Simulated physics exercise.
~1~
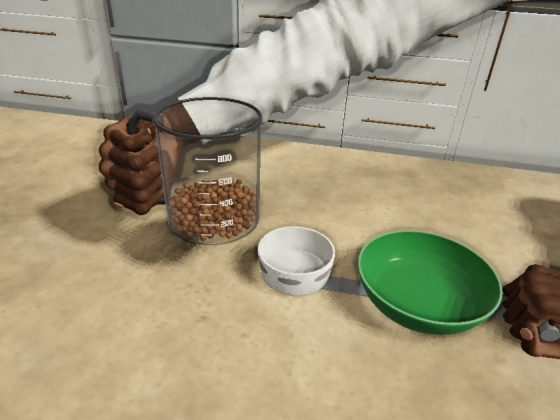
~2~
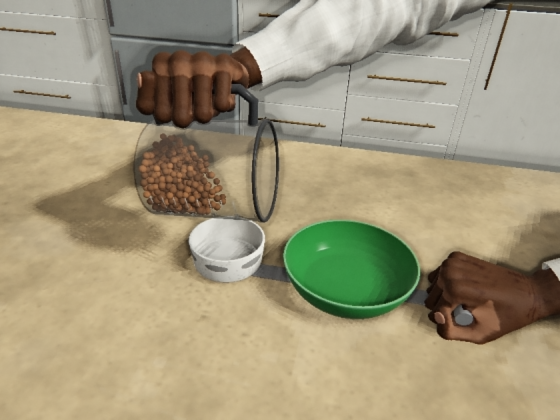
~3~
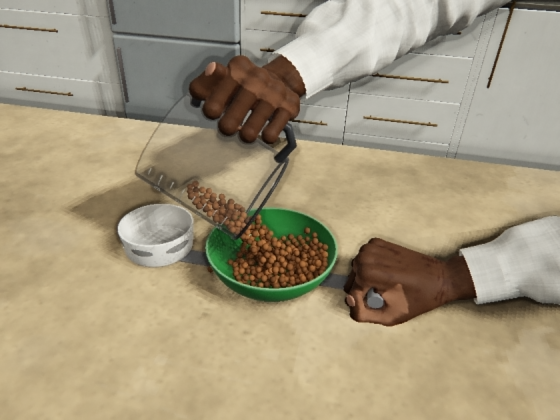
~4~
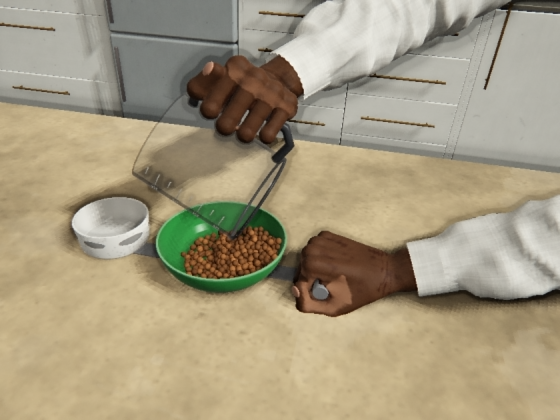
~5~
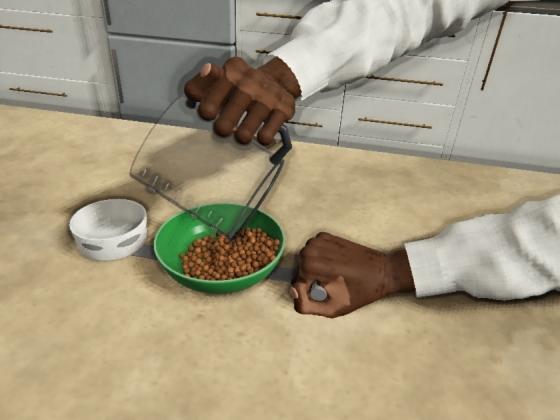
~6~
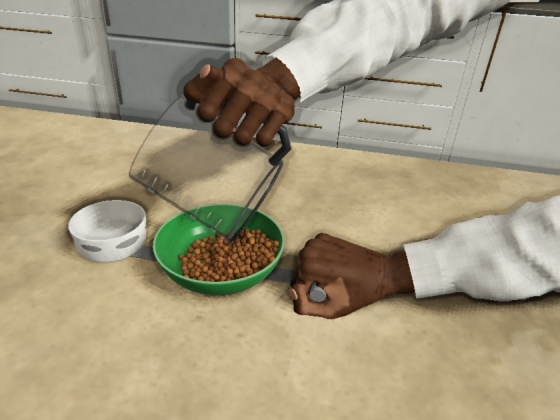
A hand tipped a clear jug of small brown cereal balls while another hand slid a joined white dish and green bowl to the left, and the balls poured into the green bowl, where they all ended up, leaving the white dish empty.
